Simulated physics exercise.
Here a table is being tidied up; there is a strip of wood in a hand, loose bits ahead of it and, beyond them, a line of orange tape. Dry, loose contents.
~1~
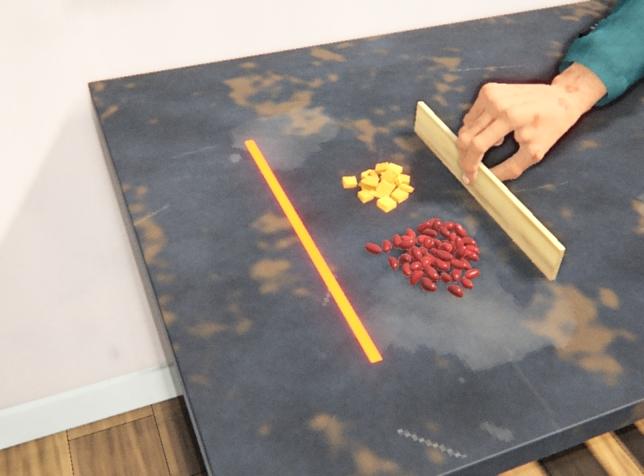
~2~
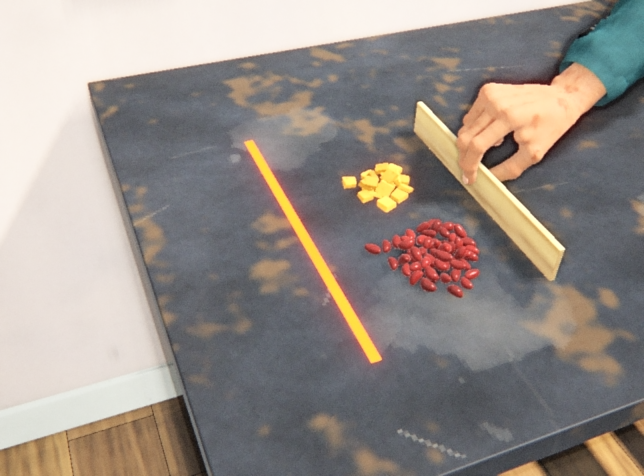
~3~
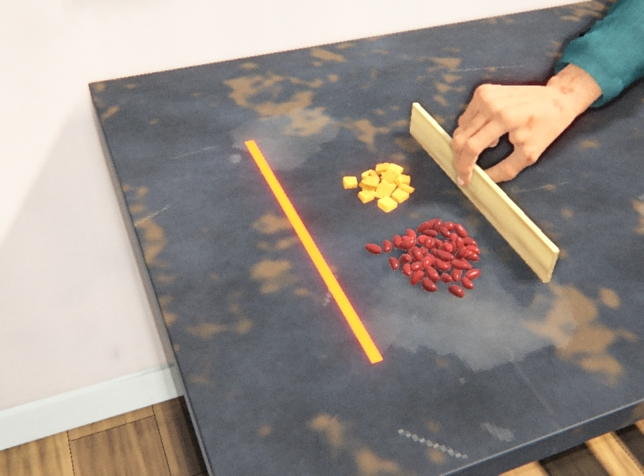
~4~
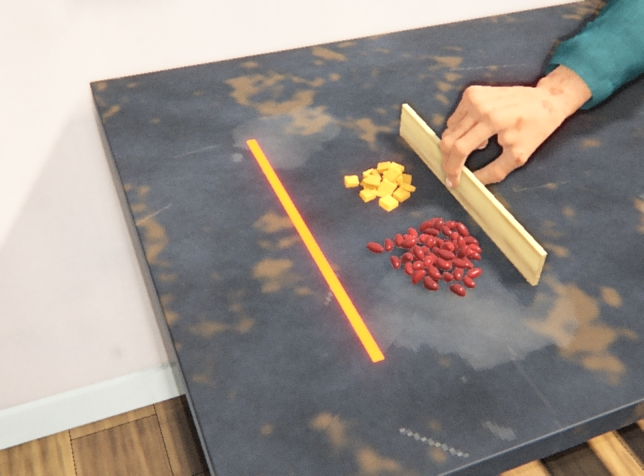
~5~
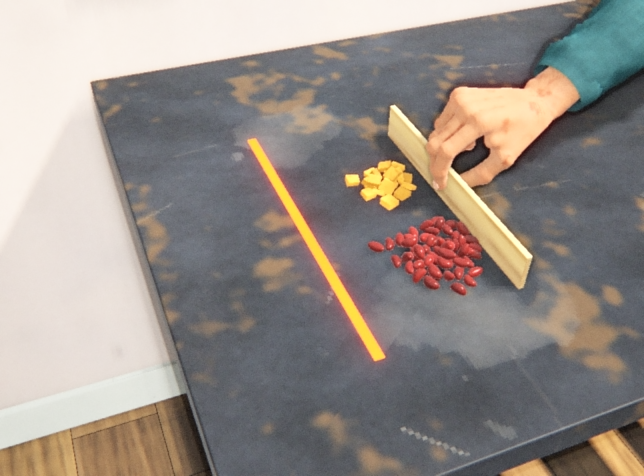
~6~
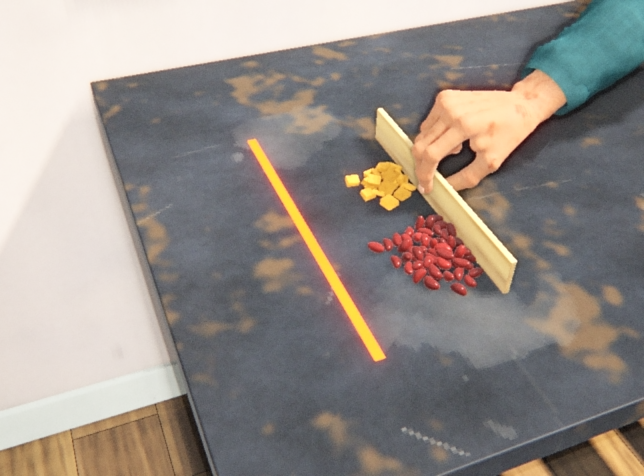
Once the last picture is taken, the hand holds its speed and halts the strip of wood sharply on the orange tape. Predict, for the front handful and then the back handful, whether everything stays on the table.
In the end front handful: Not lost at all; back handful: Not lost at all.
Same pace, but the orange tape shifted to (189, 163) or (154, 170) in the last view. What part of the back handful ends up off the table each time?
Share off the table is 0 per cent for the first position and 40 per cent for the second.
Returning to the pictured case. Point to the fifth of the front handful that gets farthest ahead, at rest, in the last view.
I'd place it close to (280, 298).
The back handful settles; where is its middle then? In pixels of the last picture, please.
I'd say somewhere about (269, 215).
Then, 0.54 s past the last view, strip of wood still moving, near (371, 191); front handful all on the table, its front near (338, 282); back handful all on the table, its front near (302, 189).
Then, 1.11 s past the last view, strip of wood stopped at the orange tape; front handful all on the table, its front near (265, 304); back handful all on the table, its front near (252, 226).
Finally, strip of wood stopped at the orange tape; front handful all on the table, its front near (264, 304); back handful all on the table, its front near (252, 226).
